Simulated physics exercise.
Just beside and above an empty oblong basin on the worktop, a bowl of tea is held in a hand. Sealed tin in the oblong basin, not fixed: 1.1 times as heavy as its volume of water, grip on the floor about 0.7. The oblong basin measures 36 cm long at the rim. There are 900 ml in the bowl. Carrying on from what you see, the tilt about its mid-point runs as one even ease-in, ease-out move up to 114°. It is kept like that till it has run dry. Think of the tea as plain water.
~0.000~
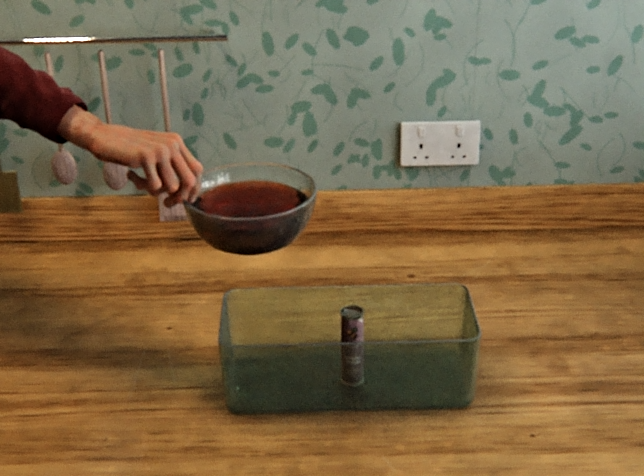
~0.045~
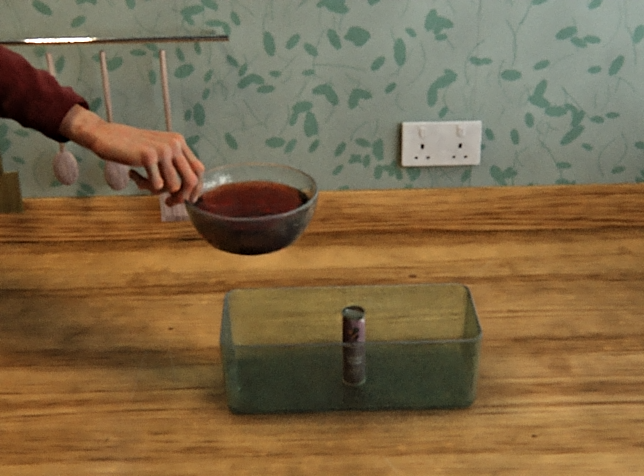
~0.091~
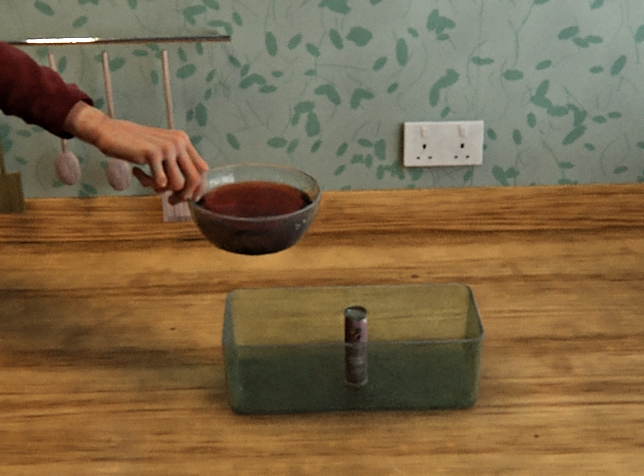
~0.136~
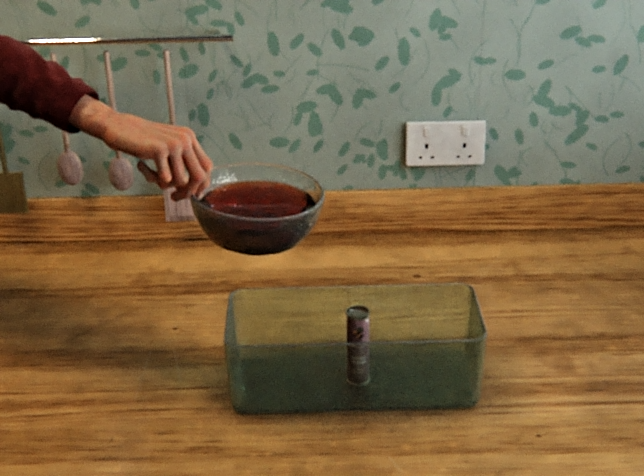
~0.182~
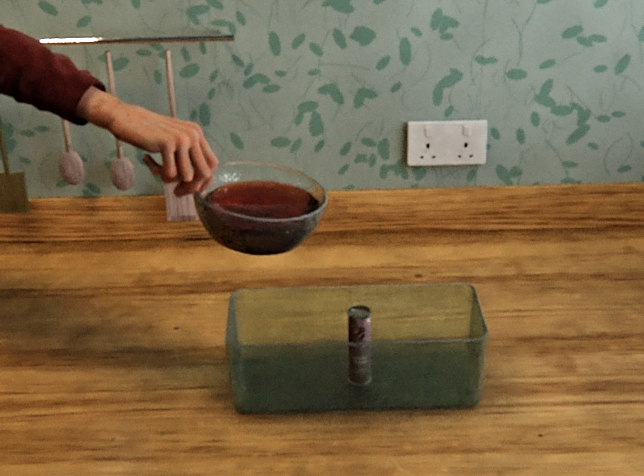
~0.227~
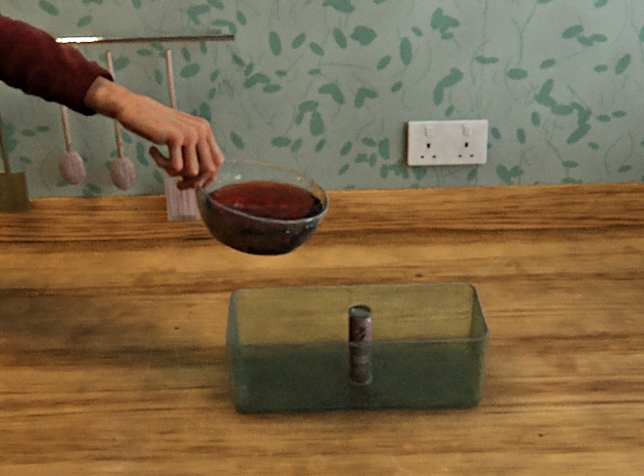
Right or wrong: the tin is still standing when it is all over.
Right, it is still standing.
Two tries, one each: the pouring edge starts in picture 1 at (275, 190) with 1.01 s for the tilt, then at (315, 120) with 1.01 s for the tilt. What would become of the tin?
Trial 1 - tin stays standing; trial 2 - tin stays standing.
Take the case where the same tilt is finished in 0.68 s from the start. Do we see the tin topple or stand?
It stays steady, then.
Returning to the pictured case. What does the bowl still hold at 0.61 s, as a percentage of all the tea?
Portion remaining: Approx. 36 per cent.
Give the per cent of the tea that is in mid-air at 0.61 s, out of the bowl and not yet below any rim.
I'd put it at about 44 percent.
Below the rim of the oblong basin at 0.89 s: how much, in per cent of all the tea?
Close to 96 in a hundred.
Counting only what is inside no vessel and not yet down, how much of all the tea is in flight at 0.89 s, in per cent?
4 per cent, roughly.
After 0.61 s the tilt is 76° and 35 per cent is still to pour; the tin stands where it began.
After 0.89 s the tilt is 110° and 0 per cent is still to pour; the tin stands where it began.
After 1.19 s the tilt is 114° and 0 per cent is still to pour; the tin stands where it began.
After 1.51 s the tilt is 114° and 0 per cent is still to pour; the tin stands where it began.
In the end the tin stands where it began.
